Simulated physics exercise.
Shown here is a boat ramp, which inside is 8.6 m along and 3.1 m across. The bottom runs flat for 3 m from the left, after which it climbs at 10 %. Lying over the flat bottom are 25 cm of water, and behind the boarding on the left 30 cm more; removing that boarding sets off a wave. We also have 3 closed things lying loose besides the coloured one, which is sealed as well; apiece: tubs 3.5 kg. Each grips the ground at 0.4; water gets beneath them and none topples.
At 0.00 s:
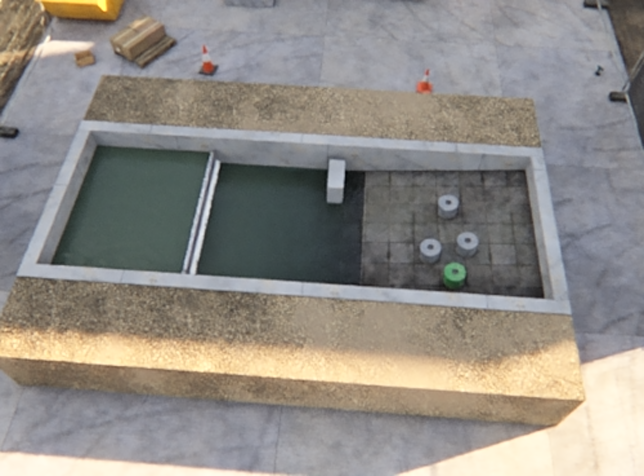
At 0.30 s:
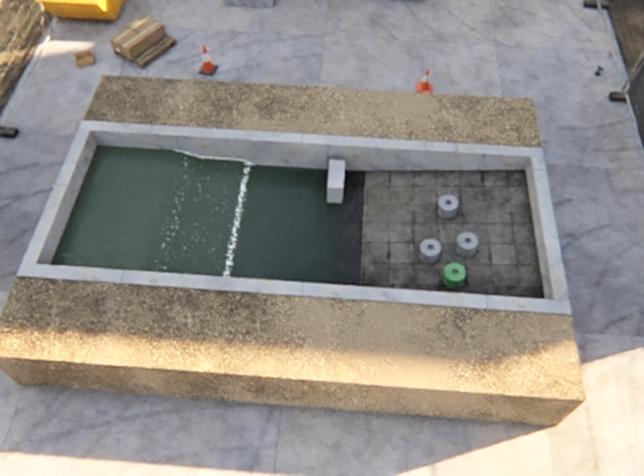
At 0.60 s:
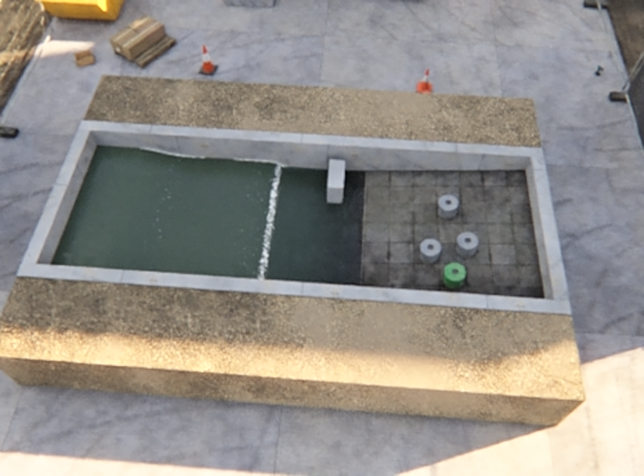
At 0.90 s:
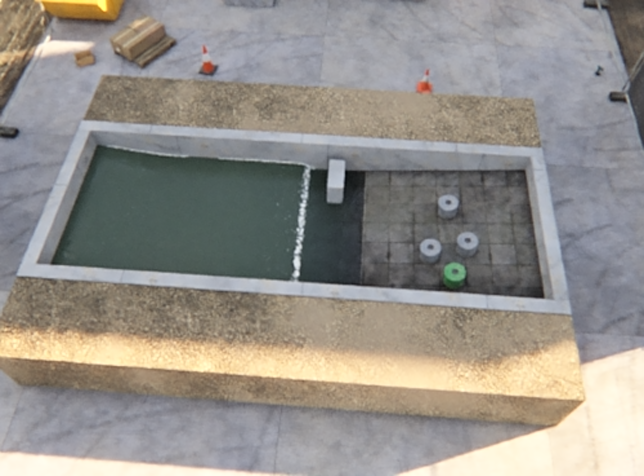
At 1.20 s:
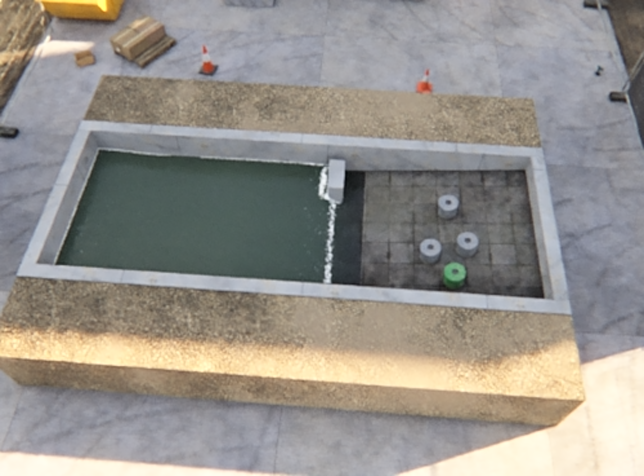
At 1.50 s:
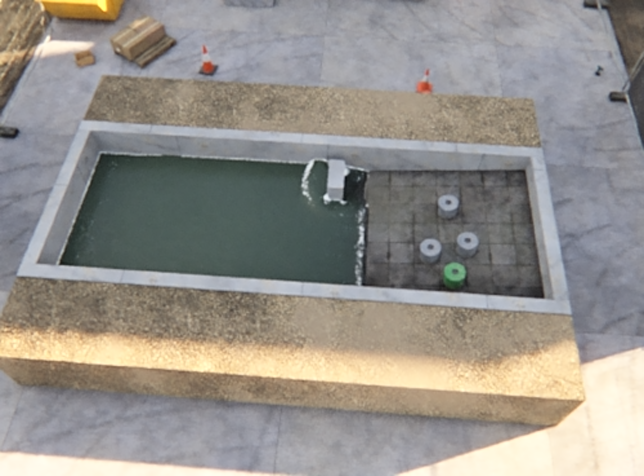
In a walled boat ramp, green water lies on the left, higher behind a white board, while a green tub and three grey ones rest on bare paving. The board disappears and a foaming wave travels right, washing around a pale block to the paving's edge; the tubs stay still.
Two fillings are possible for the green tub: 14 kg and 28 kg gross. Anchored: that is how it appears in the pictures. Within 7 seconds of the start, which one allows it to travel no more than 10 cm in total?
The lesser loading misses; the greater meets it.
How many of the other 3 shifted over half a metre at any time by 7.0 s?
The total is 3.
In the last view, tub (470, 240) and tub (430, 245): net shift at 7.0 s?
Respectively 140 and 80 cm.
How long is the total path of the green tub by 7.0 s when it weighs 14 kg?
Path length near 40 cm.
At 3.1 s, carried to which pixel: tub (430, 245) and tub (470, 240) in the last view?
Roughly (479, 252), then roughly (494, 240).
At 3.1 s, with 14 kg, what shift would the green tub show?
Displacement near 10 cm.
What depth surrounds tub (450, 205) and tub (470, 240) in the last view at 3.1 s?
4 and 4 cm.
After 2.1 s the green tub would be 0 cm from its start with 14 kg and 0 cm from its start with 28 kg; 0 cm of water round it then.
After 3.1 s the green tub would be 11 cm from its start with 14 kg and 0 cm from its start with 28 kg; 8 cm of water round it then.
After 4.9 s the green tub would be 30 cm from its start with 14 kg and 0 cm from its start with 28 kg; 6 cm of water round it then.
After 7.0 s the green tub would be 24 cm from its start with 14 kg and 0 cm from its start with 28 kg; 3 cm of water round it then.
